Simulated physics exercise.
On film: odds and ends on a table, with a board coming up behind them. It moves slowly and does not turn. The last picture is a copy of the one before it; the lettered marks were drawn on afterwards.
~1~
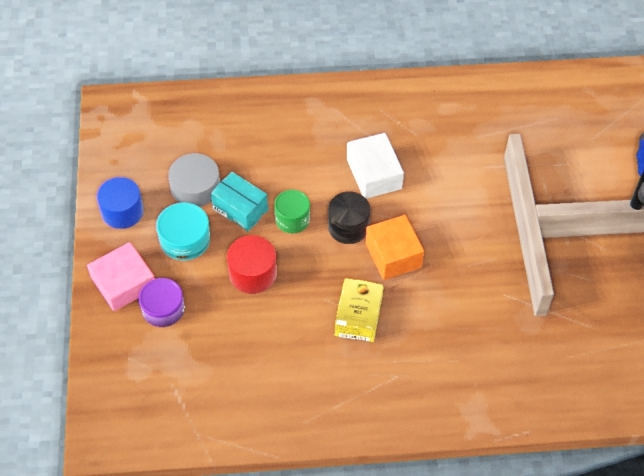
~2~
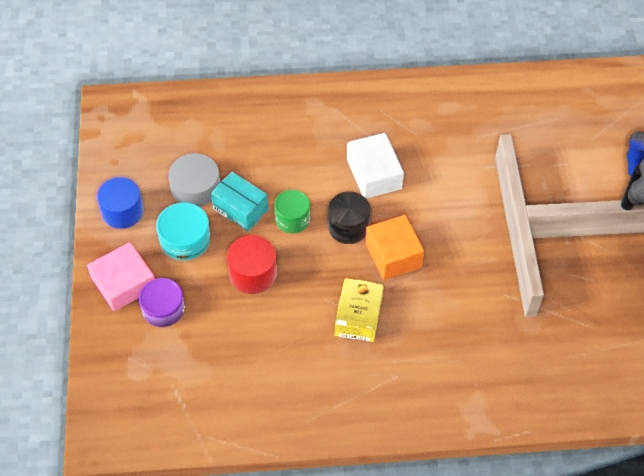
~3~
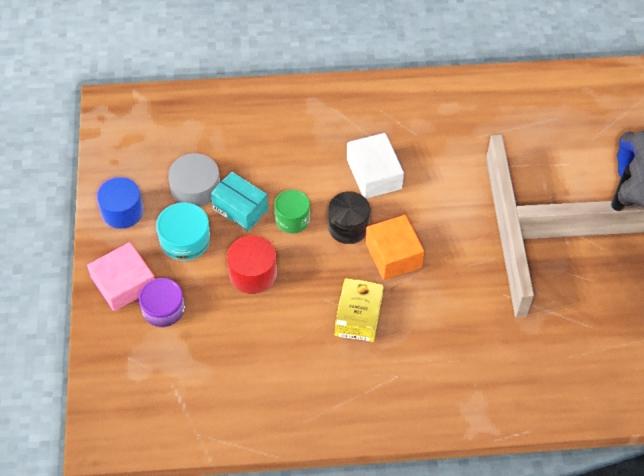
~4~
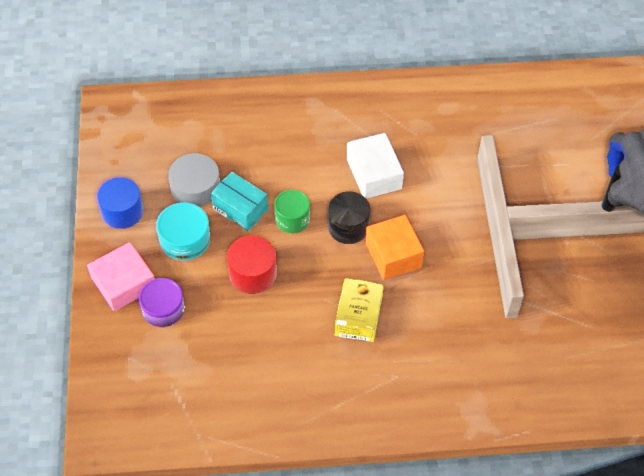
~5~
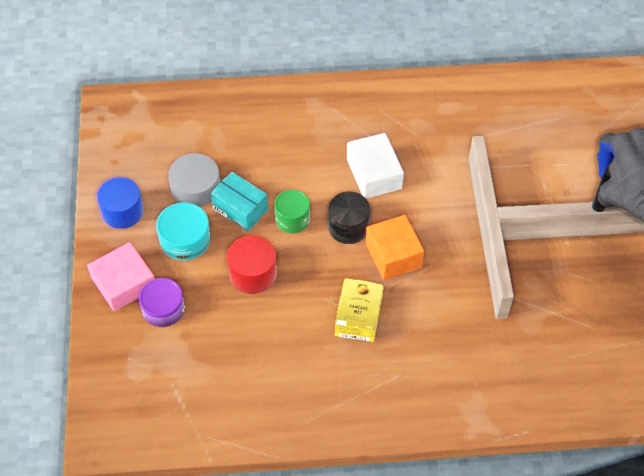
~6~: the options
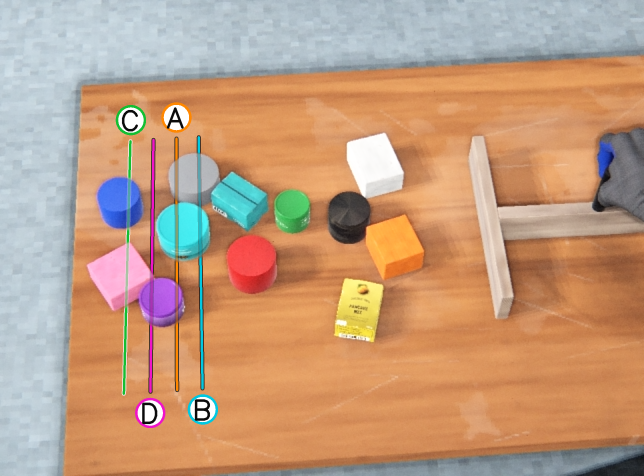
At first, colourful blocks, tubs and a yellow packet sit scattered across a wooden table, with a T-shaped wooden board at the right. A dark gripping shape with a blue part comes further into view as the board slides slowly left towards the objects without turning, while they all stay still.
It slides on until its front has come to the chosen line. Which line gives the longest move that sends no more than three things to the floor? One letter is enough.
Stop at D.
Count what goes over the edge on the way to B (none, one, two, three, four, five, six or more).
The count is none.
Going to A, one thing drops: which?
The pink block.
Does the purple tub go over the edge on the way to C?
Yes.
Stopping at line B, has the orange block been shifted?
Yes.
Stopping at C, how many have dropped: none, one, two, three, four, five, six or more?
Six or more.
On the marked copy, A at (177, 256); B at (200, 254); C at (127, 259); D at (152, 257).
With D. Early on, board (372, 220); yellow packet (353, 312); white block (337, 167).
Further on, board (251, 227); turquoise jar (152, 236); grey pot (155, 151).
At the end, board (153, 233); blue pot over the edge; turquoise jar over the edge; three fallen.
As for the rest, A is within the limit but short; B is within the limit but short; C drops seven.
